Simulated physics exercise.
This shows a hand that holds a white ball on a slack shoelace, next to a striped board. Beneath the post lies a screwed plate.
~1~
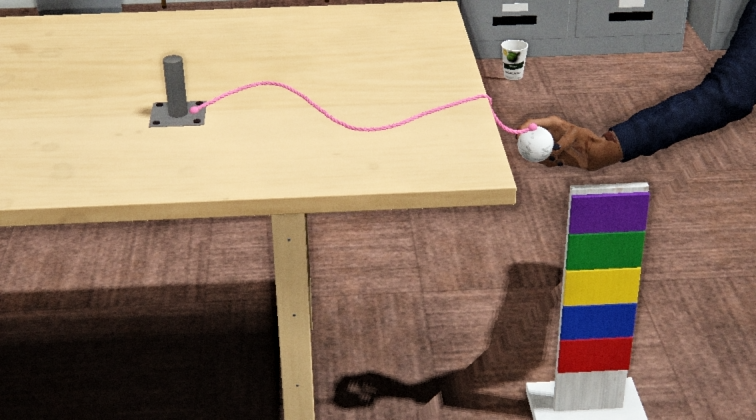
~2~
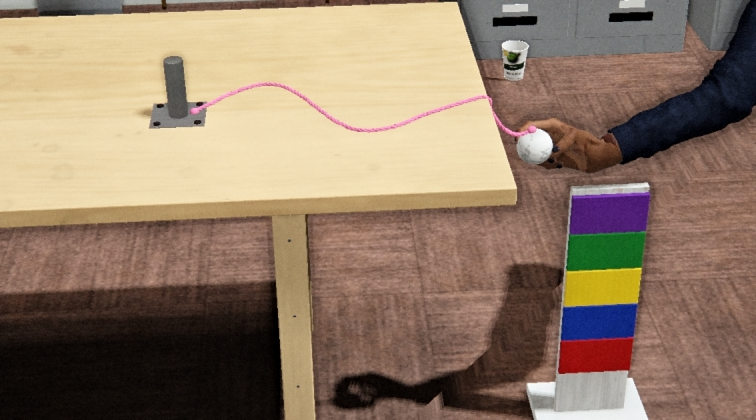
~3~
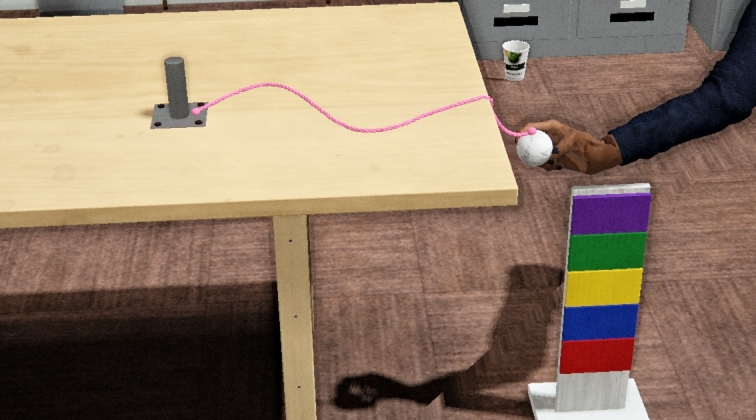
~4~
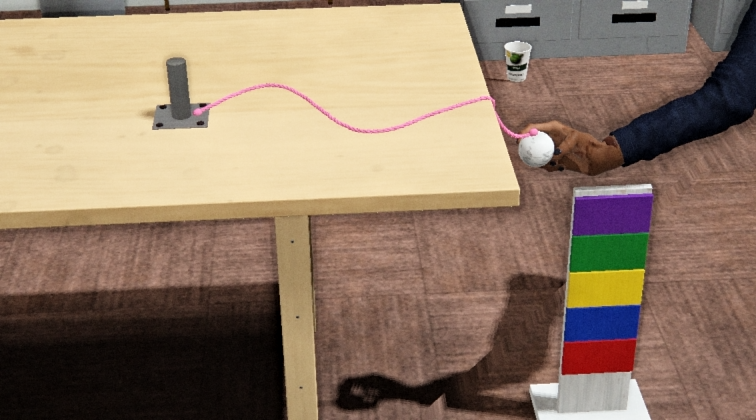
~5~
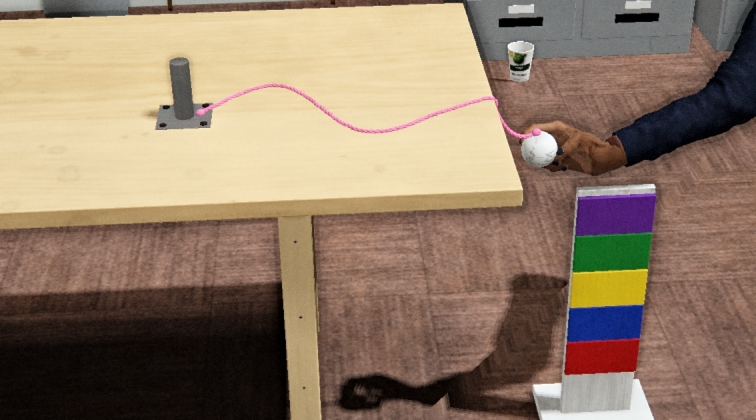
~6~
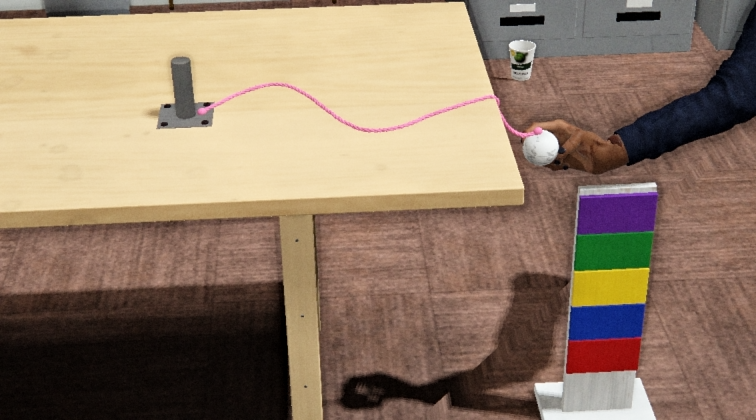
In the video, a hand at the right holds a white ball beside a table's edge, with a slack pink cord running to a post, near an upright multicoloured striped board; nothing moves apart from a slight shift in the view.
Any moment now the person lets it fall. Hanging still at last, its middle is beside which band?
Its middle is beside green.
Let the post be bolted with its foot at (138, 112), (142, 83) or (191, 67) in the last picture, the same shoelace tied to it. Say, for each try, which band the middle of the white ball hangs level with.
Going case by case, it's purple, purple and finally green.
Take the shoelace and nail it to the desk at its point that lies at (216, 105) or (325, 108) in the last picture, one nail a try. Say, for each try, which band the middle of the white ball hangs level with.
Note: Try 1 green; try 2 purple.
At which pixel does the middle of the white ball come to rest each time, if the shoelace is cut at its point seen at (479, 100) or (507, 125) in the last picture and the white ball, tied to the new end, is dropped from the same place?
Case by case it comes to about (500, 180) and then about (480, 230).
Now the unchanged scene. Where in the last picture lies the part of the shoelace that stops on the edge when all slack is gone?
About (417, 121).
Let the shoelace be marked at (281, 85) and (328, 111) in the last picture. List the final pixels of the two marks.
First: (304, 106). Second: (386, 99).
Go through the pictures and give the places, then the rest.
In the first picture, white ball (536, 144); purple (610, 215); green (606, 252); yellow (602, 288); blue (599, 323); red (595, 356).
In the second picture, white ball (535, 147); shoelace through (223, 98) (290, 90) (333, 120) (410, 121) (476, 99).
In the third picture, white ball (535, 148).
In the fourth picture, white ball (536, 149); shoelace through (226, 99) (293, 91) (336, 121) (413, 122) (479, 100).
In the fifth picture, white ball (539, 149).
In the sixth picture, white ball (541, 148); shoelace through (230, 98) (298, 90) (340, 120) (417, 121) (483, 99).
Soon after, ball near (522, 251); level with green.
After that, ball near (446, 255); level with green.
And then, ball near (497, 258); level with green.
In the end, ball near (497, 255); level with green. The green one.
